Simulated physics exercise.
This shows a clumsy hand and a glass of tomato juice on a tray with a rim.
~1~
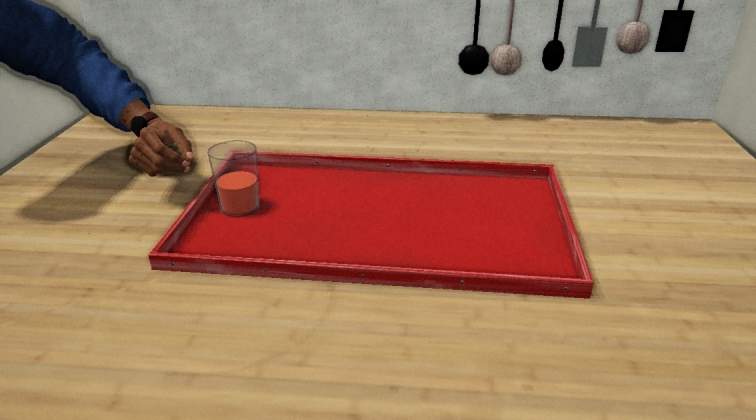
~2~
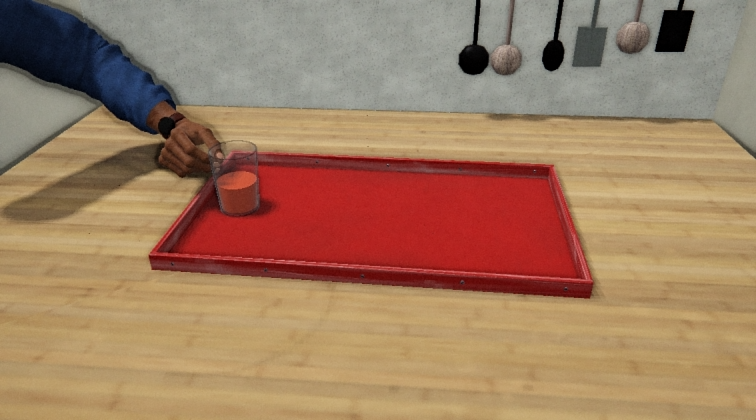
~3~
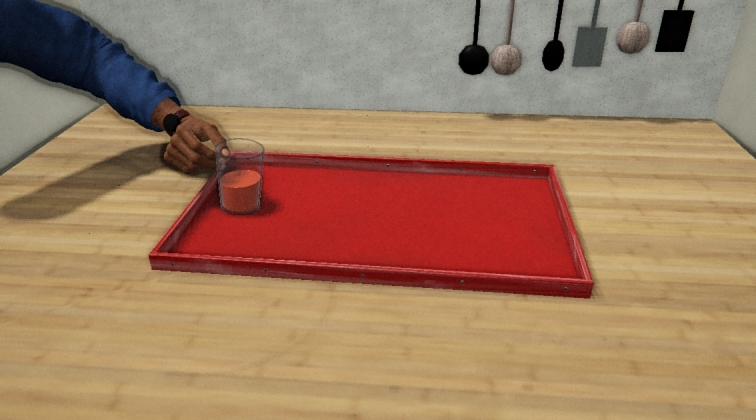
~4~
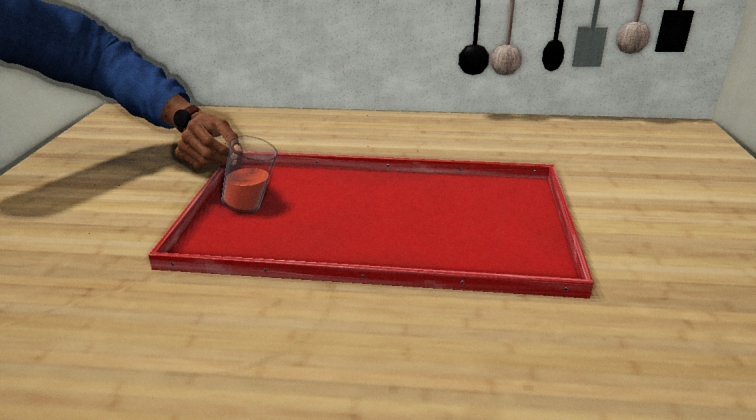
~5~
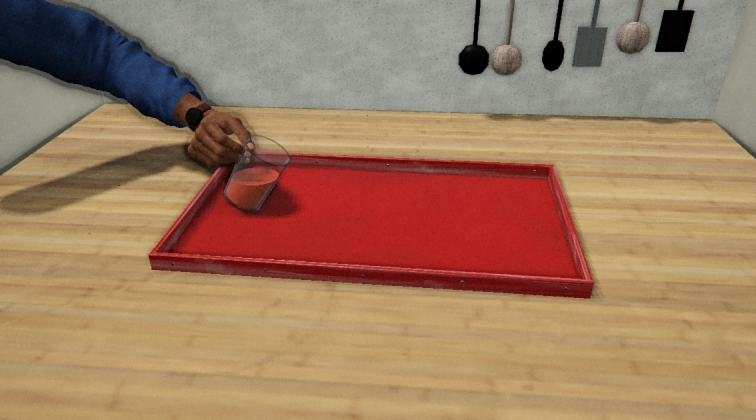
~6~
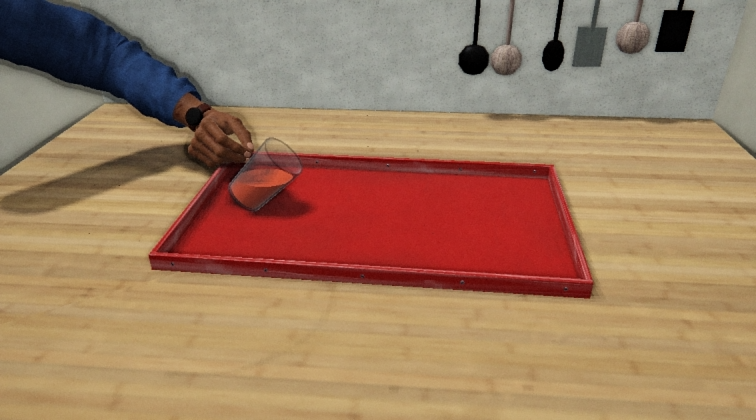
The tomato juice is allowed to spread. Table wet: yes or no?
No.
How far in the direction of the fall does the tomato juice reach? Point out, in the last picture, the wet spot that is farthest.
Roughly at (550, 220).
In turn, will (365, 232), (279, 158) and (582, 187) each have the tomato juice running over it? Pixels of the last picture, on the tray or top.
The opening spot comes out in the spill, the second out of the spill, the closing one out of the spill.
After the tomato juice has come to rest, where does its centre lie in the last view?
The centre comes to rest around (470, 217).
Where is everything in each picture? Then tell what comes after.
It stands upright; glass (236, 178) about half full; tray (366, 265), in the first picture.
The hand pushes it; glass about half full, surface at (237, 181), in the second picture.
The hand pushes it; glass (240, 176) about half full, in the third picture.
The hand pushes it; glass about half full, surface at (247, 177); tray (366, 265), in the fourth picture.
The hand pushes it; glass (255, 174) tipped 30°, in the fifth picture.
It is falling; glass (265, 176) tipped 45°, in the sixth picture.
Soon after, the glass lies in the tray; the puddle covers about as much as a plate; all of it is inside the rim.
Later, the puddle covers about as much as a tray; all of it is inside the rim.
In the end, the puddle covers about as much as a tray; all of it is inside the rim.
